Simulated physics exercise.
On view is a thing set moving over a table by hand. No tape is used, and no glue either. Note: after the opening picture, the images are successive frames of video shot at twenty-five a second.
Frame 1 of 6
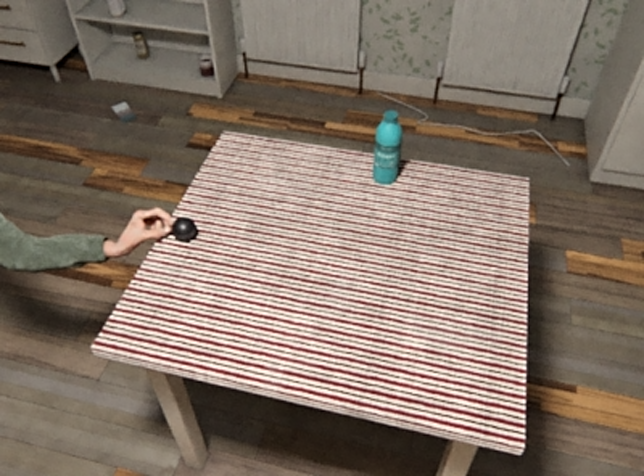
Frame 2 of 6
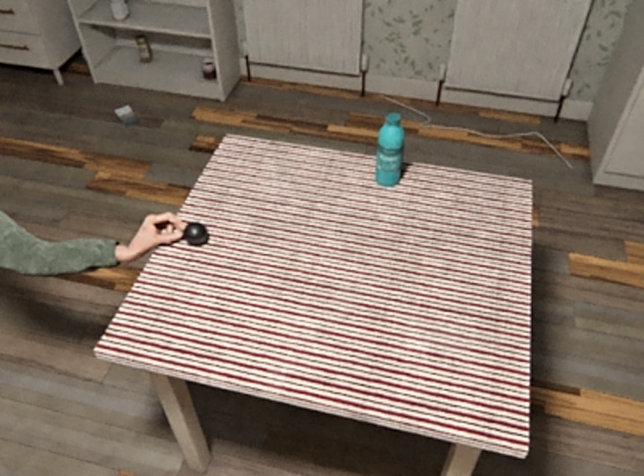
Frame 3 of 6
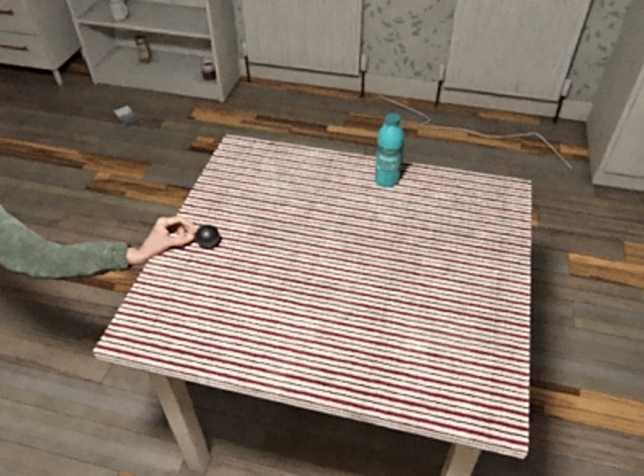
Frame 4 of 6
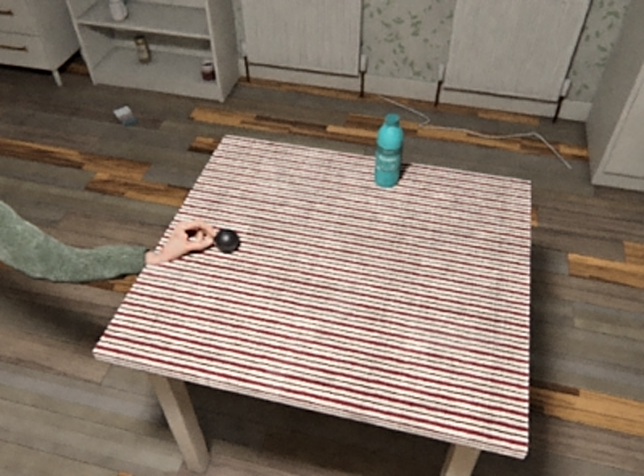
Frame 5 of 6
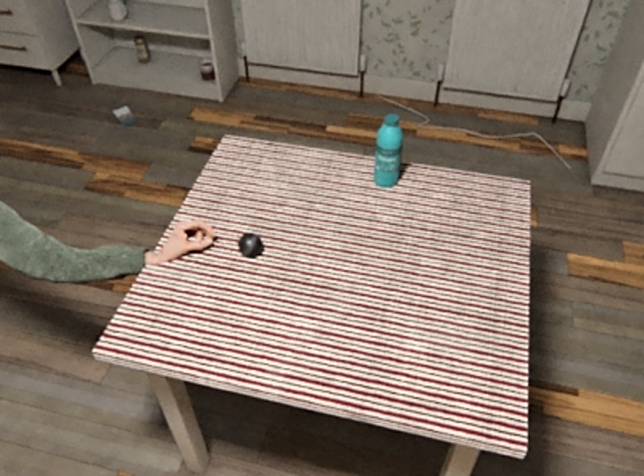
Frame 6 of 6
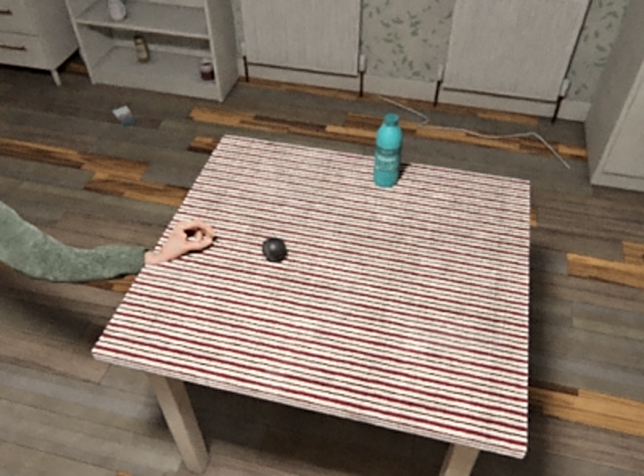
The video shows a hand in a green sleeve moving a black ball rightward across a striped table with a teal bottle near the far edge, then releasing it as the ball rolls farther right and slightly toward the viewer.
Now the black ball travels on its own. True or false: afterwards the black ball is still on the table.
False.
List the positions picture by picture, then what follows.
Under the hand; black ball (184, 229), in the first frame.
Under the hand; black ball (196, 233), in the second frame.
Under the hand; black ball (207, 236), in the third frame.
Black ball (227, 240), in the fourth frame.
Black ball (250, 245) rolled about its own width, in the fifth frame.
Black ball (274, 249) rolled well along, in the sixth frame.
Then, 0.20 s after the last picture, black ball rolled well along near (397, 272).
Then, 0.50 s after the last picture, black ball now off the table.
Then, 0.90 s after the last picture, things are still on the move.
By the end, off the table, black ball.
